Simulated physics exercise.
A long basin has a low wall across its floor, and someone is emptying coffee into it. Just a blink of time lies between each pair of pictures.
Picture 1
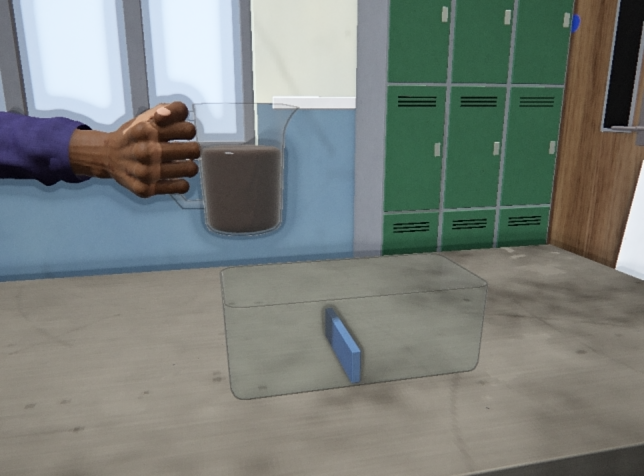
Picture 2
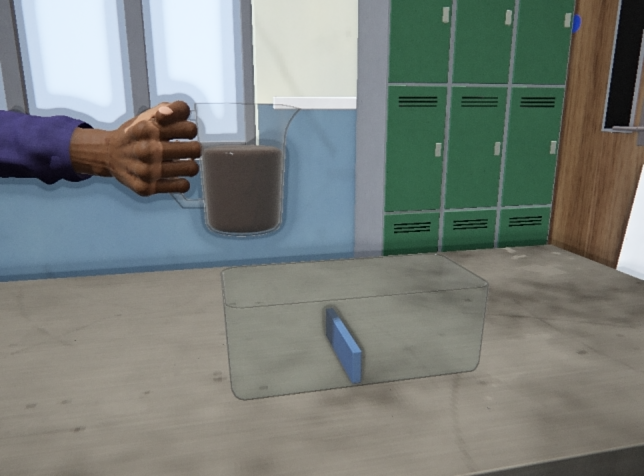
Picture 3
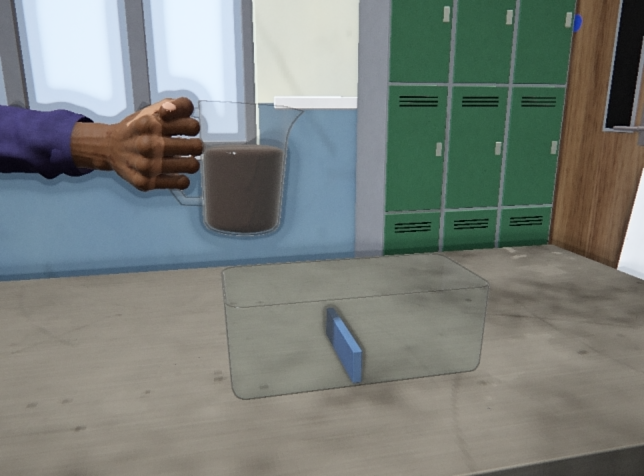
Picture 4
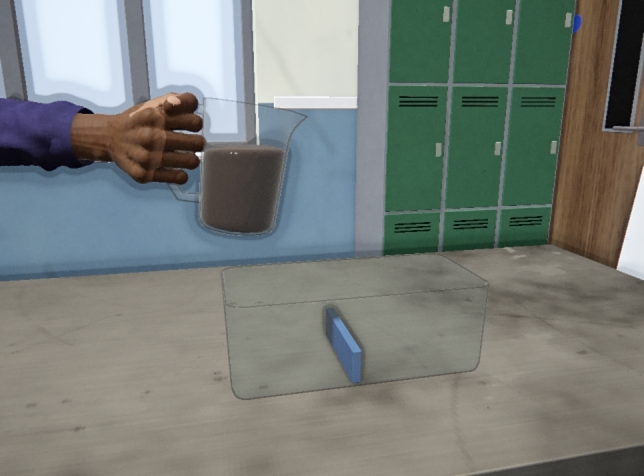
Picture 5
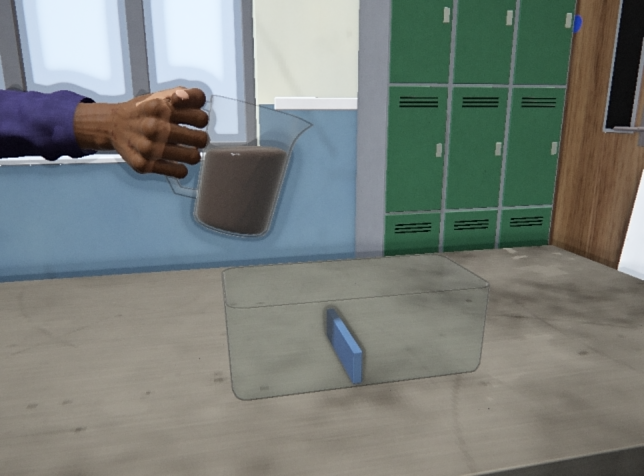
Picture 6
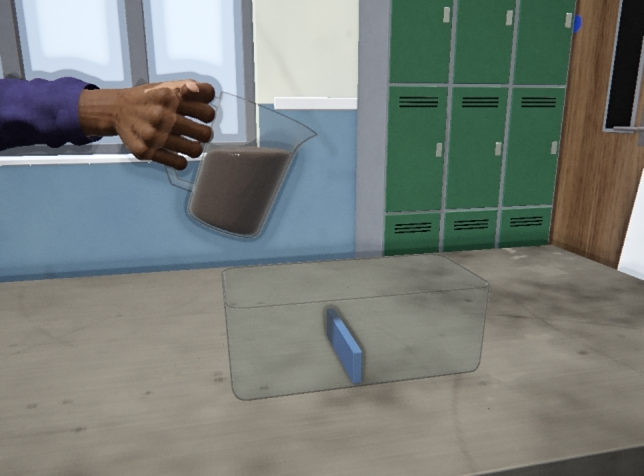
In the video, a hand in a purple sleeve holds a clear pitcher of brown liquid above a transparent basin with a low blue wall inside, then gradually tilts the pitcher to the right while the basin stays still.
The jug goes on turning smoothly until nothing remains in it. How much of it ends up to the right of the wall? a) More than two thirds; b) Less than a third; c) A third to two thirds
The answer is a.
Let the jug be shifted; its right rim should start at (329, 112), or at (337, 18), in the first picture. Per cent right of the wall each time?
In order, some 95 and 85 percent.
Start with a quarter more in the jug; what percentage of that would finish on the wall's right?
I'd reckon close to 90 %.
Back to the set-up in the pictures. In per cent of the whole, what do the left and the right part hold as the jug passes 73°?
Near 0 in a hundred left, near 0 in a hundred right.
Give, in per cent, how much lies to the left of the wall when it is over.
Around 10 %.
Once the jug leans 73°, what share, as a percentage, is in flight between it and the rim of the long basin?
Some 10 per cent.
A moment on, the jug is tipped part way and 91 per cent is still to pour, 0 is left of the wall and 1 right of it.
Next, the jug is tipped on its side and 37 per cent is still to pour, 1 is left of the wall and 41 right of it.
Then the jug is tipped right over and 4 per cent is still to pour, 8 is left of the wall and 83 right of it.
Later the jug is tipped right over and 0 per cent is still to pour, 11 is left of the wall and 88 right of it.
At rest 12 per cent lies left of the wall, 88 right of it and 1 outside.
